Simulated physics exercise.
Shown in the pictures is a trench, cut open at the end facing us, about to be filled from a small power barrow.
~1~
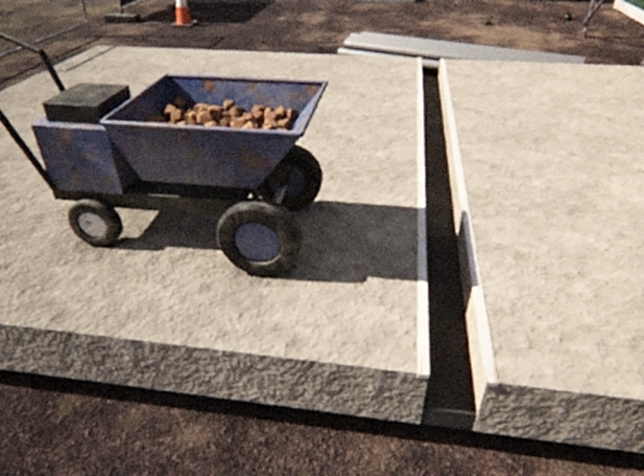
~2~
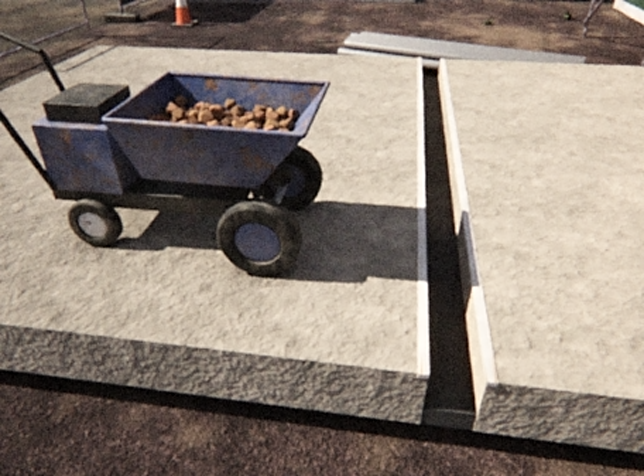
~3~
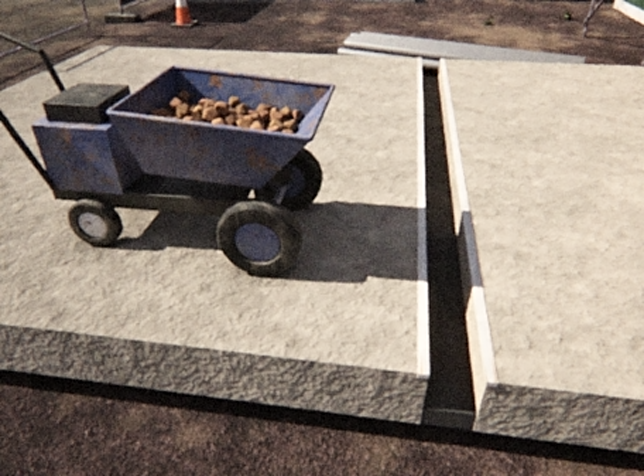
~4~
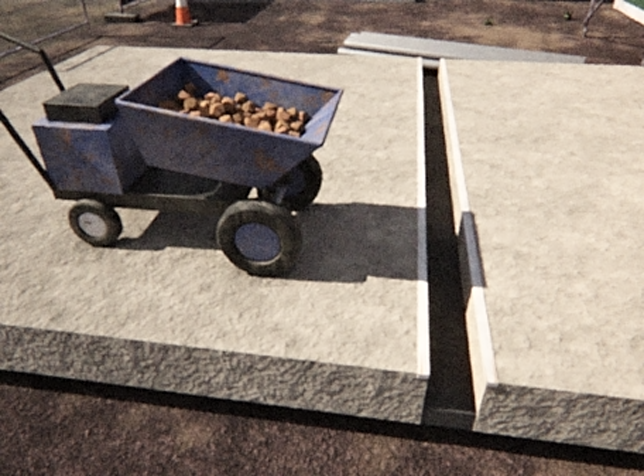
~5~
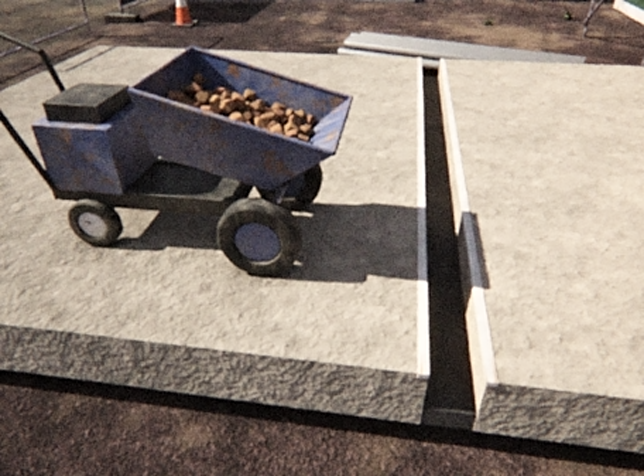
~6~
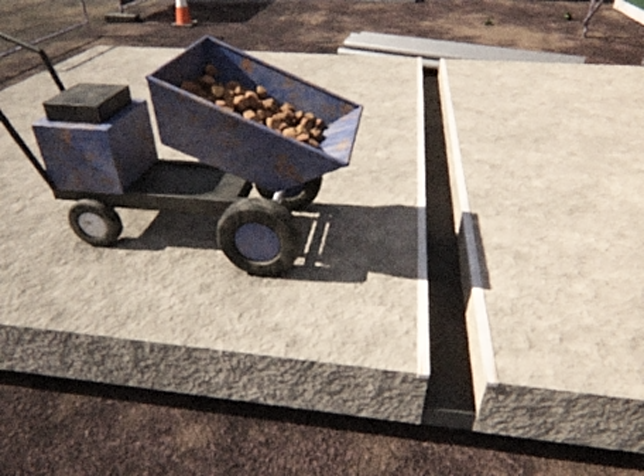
In this clip, a blue power barrow loaded with brown clods stands on a pale slab left of a narrow trench, its skip tilting steadily toward the right as the back end rises and the clods shift slightly inside.
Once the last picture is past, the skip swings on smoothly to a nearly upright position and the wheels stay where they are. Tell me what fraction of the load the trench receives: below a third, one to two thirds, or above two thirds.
One third to two thirds.
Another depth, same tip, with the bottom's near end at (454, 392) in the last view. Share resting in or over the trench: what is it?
It works out to some 40 percent.
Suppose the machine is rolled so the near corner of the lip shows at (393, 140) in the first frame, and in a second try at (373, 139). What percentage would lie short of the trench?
0 and 0 in a hundred, in that order.
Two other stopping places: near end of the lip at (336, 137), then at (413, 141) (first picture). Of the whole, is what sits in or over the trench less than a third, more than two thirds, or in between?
For the first position, over two thirds; for the second, under a third.
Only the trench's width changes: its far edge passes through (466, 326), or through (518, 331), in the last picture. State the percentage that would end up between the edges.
40 %, 60 %.
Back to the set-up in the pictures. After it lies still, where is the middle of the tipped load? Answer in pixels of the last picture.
Near pixel (436, 263).
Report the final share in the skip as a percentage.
It ends up near 15 per cent.
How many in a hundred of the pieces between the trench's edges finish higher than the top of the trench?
Some 5 per cent.
Soon, skip tipped steeply; all in the skip.
A while on, skip tipped right over; about half in the skip; about a quarter short of the trench; about a quarter in or heaped over the trench; a stray few falling.
Towards the end, skip tipped right over; a small part in the skip; about a quarter short of the trench; about half in or heaped over the trench; a stray few beyond it.
Finally, skip tipped right over; a small part in the skip; about a quarter short of the trench; about half in or heaped over the trench; a stray few beyond it.
